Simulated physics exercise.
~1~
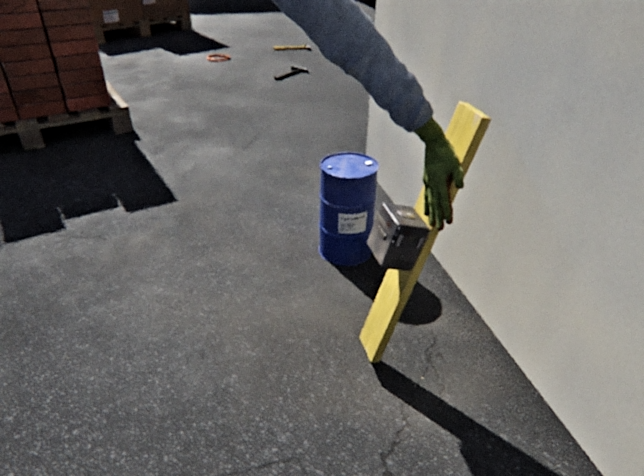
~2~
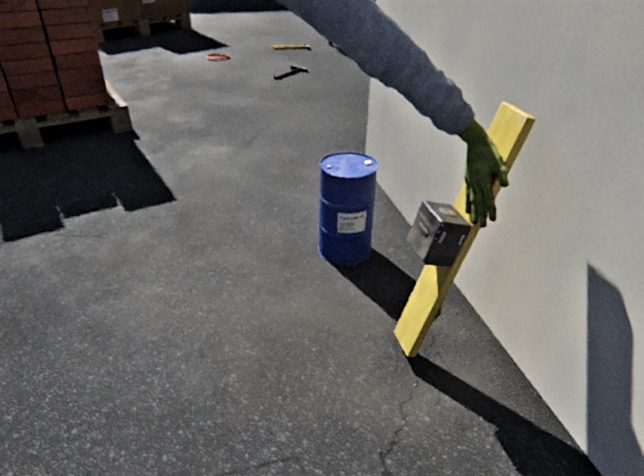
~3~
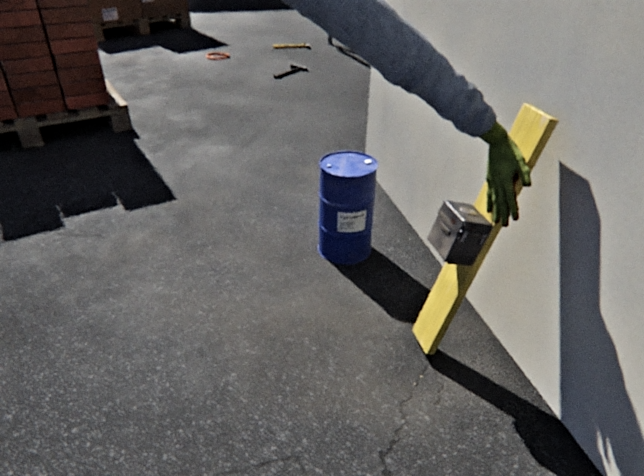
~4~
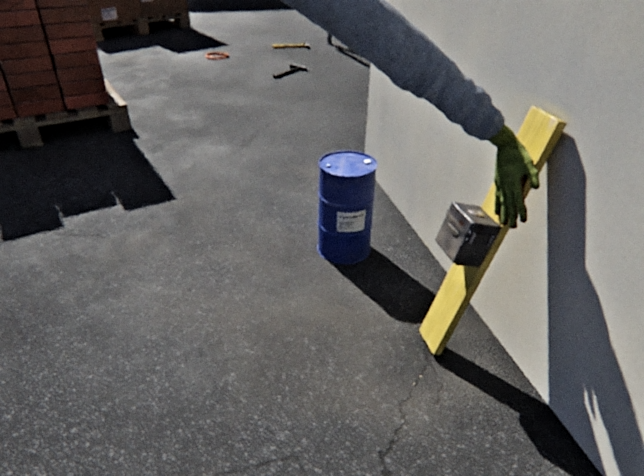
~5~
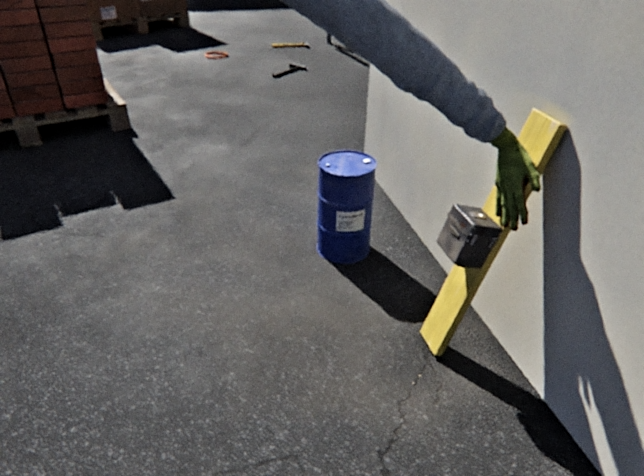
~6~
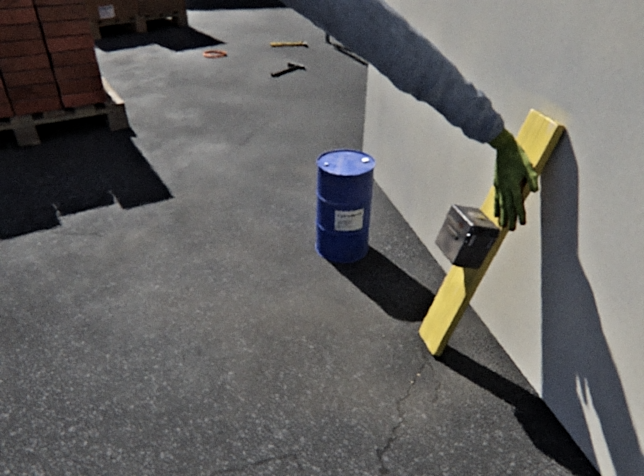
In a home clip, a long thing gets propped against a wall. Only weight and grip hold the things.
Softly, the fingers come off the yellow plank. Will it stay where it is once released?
It remains at rest.
Then, 0.20 s on from there, no change.
Then, 0.70 s on from there, yellow plank resting near (481, 245).
In the end, both unmoved. At the end, from the last picture's camera, yellow plank near (481, 245). The plank stays up.
